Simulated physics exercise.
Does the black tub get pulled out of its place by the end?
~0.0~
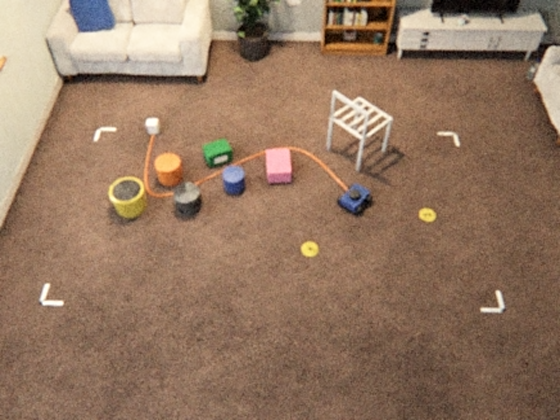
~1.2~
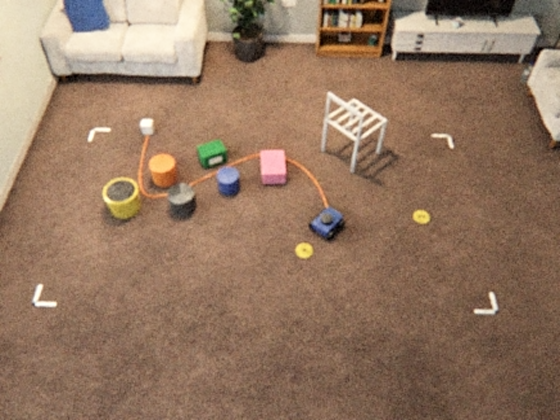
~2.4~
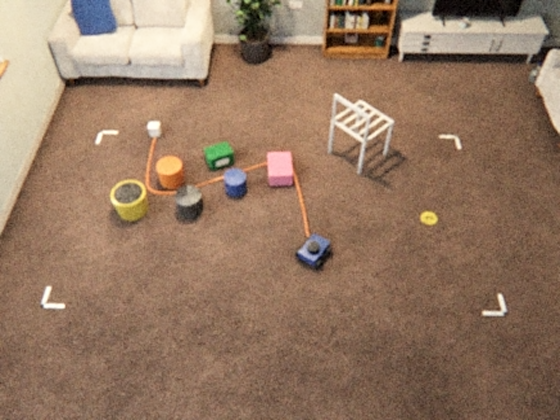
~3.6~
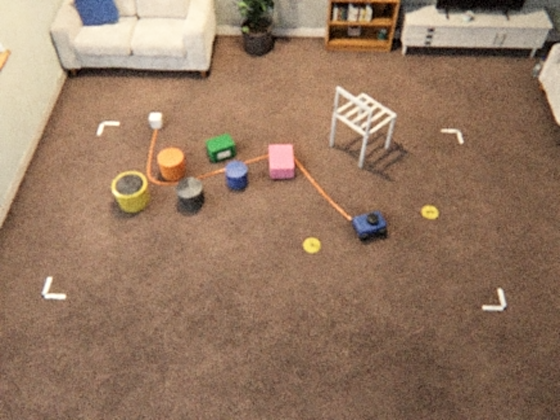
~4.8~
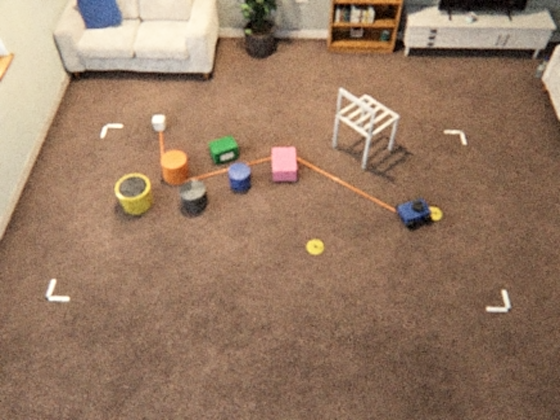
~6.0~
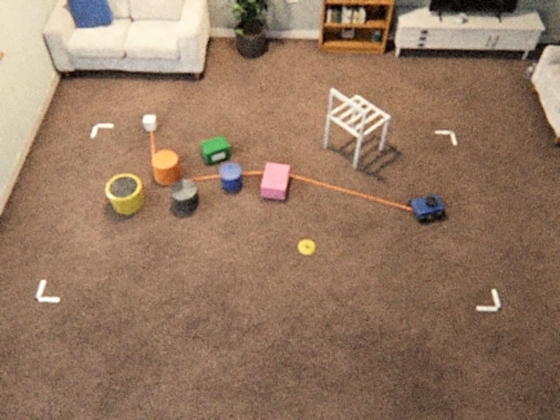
No, the black tub keeps its place. The pink box is shifted, while the green box also stays put.
